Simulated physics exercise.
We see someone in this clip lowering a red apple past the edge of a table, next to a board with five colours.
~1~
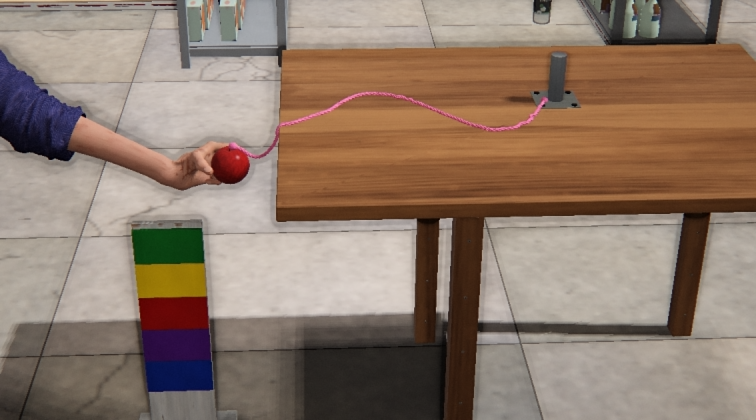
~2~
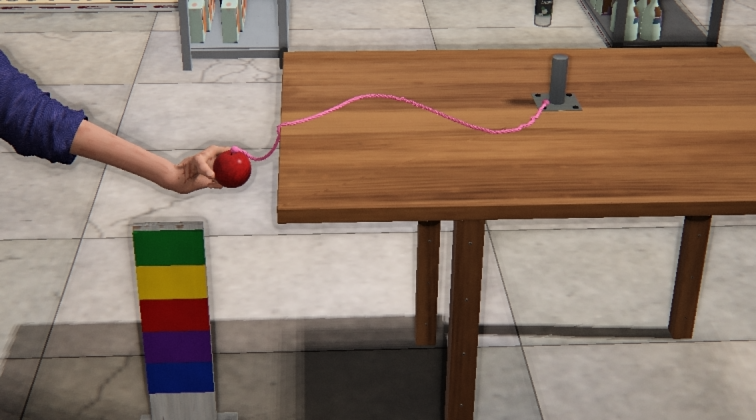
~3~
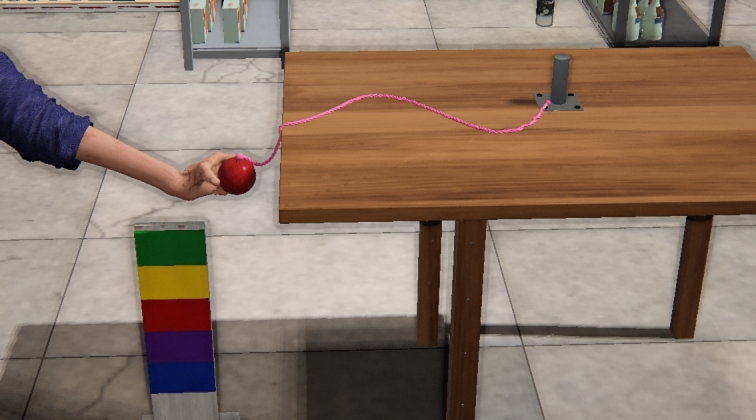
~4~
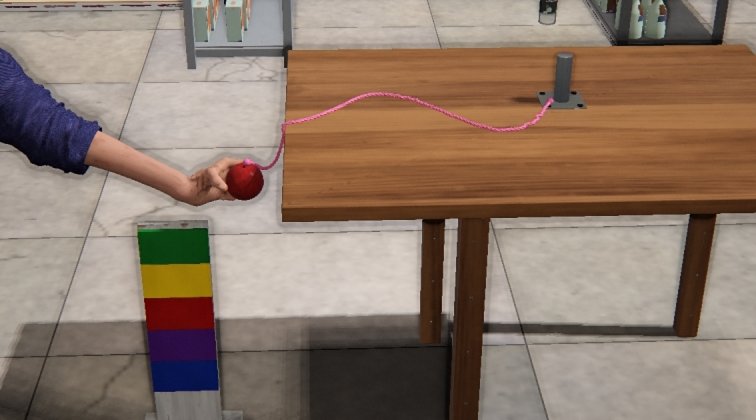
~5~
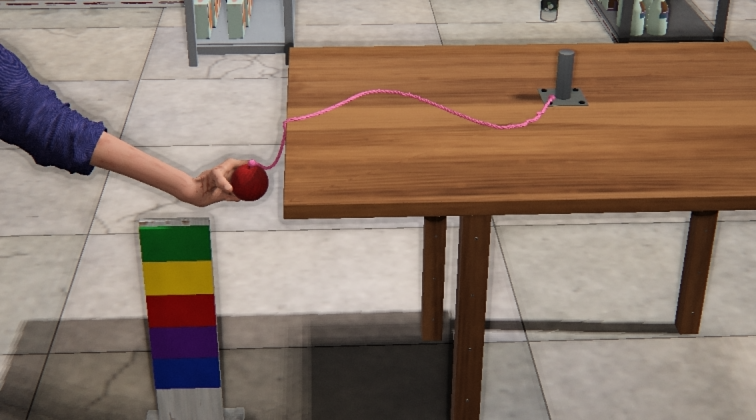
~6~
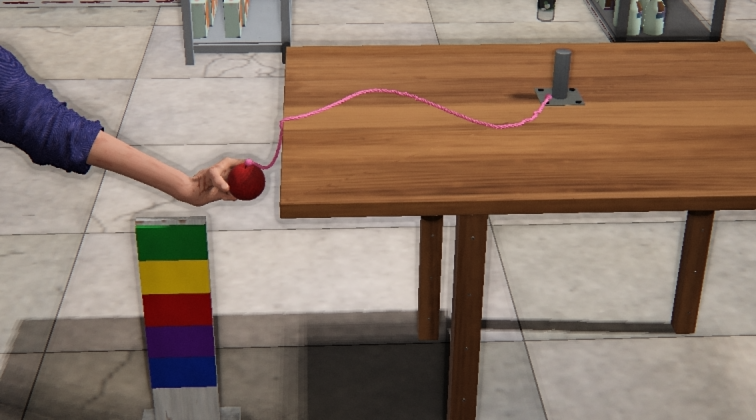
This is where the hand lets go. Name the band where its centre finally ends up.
Its centre finishes at the red band.
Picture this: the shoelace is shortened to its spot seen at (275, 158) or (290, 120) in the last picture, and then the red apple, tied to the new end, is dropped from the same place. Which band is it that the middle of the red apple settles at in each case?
In order, the results are yellow and green.
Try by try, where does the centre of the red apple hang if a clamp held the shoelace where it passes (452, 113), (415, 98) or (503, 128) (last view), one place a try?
The pixel places are (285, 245), (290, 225) and (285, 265), one per try.
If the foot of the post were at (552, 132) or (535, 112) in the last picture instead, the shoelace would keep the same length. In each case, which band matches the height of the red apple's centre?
It would be purple; purple.
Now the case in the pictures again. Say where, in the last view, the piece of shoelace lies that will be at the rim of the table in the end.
Around (362, 93).
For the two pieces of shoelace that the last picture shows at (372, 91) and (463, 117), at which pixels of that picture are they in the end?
At (294, 122), then (410, 110).
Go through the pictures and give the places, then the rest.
In the first frame, red apple (230, 165); green (168, 248); yellow (171, 282); red (174, 314); purple (177, 346); blue (179, 377).
In the second frame, red apple (232, 169); shoelace through (537, 117) (480, 129) (420, 106) (354, 99) (292, 124).
In the third frame, red apple (237, 176).
In the fourth frame, red apple (245, 182); shoelace through (541, 116) (485, 127) (425, 104) (359, 98) (296, 122).
In the fifth frame, red apple (249, 182).
In the sixth frame, red apple (246, 182); shoelace through (539, 112) (483, 124) (423, 100) (357, 94) (295, 118).
Soon after, apple near (255, 306); level with red.
After that, apple near (310, 283); level with red.
And then, apple near (276, 304); level with red.
In the end, apple near (287, 302); level with red. The shoelace holds its middle at red.
